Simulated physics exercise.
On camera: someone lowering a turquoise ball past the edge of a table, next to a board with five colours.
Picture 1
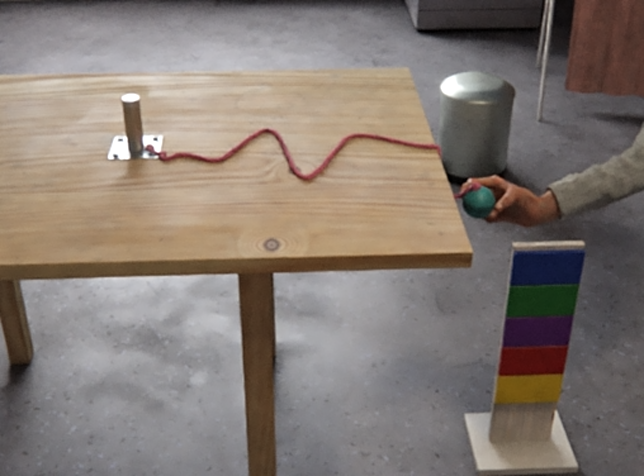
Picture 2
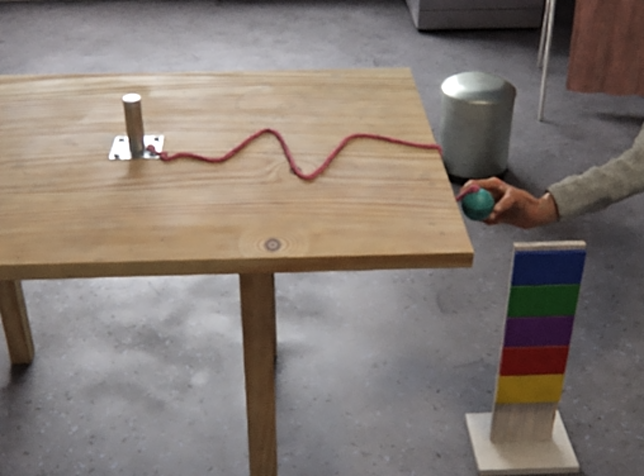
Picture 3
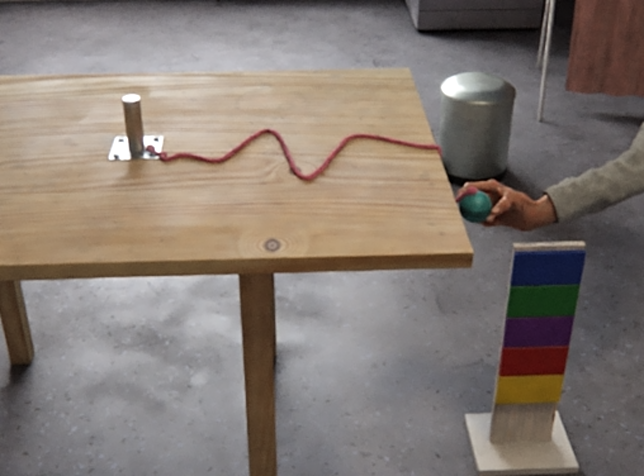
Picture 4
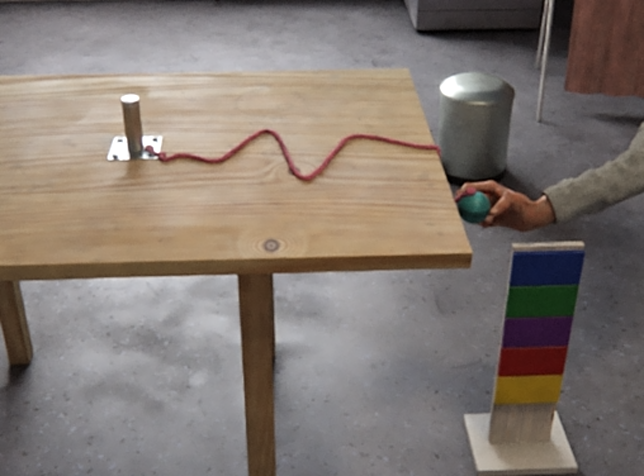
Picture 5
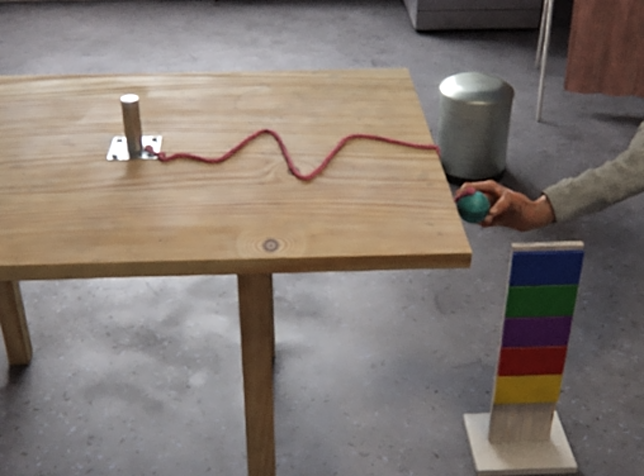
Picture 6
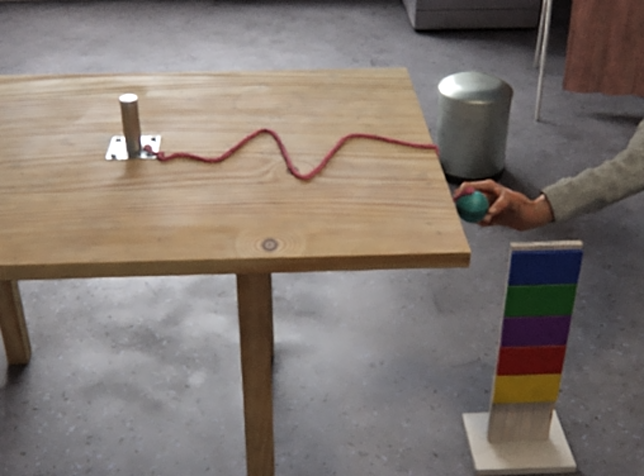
To begin with, a hand holds a turquoise ball just off the right edge of a wooden table, where a wavy red cord runs from a metal post, beside a stand of coloured bands. The hand shifts the ball very slightly down and left, then stays nearly still.
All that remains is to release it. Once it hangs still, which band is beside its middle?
The yellow one.
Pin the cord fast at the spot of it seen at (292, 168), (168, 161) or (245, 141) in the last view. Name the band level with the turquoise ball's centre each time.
In that order: Green; yellow; red.
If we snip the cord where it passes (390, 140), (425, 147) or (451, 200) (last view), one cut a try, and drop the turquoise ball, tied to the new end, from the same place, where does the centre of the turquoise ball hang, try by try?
The places are (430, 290), (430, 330) and (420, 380).
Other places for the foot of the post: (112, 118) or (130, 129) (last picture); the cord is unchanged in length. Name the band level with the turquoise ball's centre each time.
Try by try: Red; yellow.
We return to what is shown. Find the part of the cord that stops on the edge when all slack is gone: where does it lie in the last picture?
That spot is around (299, 176).
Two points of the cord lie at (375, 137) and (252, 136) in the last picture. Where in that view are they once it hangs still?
The first at (424, 262), the second at (308, 145).
Early on, ball near (454, 363); level with red.
Midway, ball near (397, 373); level with yellow.
Near the end, ball near (424, 378); level with yellow.
Finally, ball near (414, 381); level with yellow. The cord holds its middle at yellow.
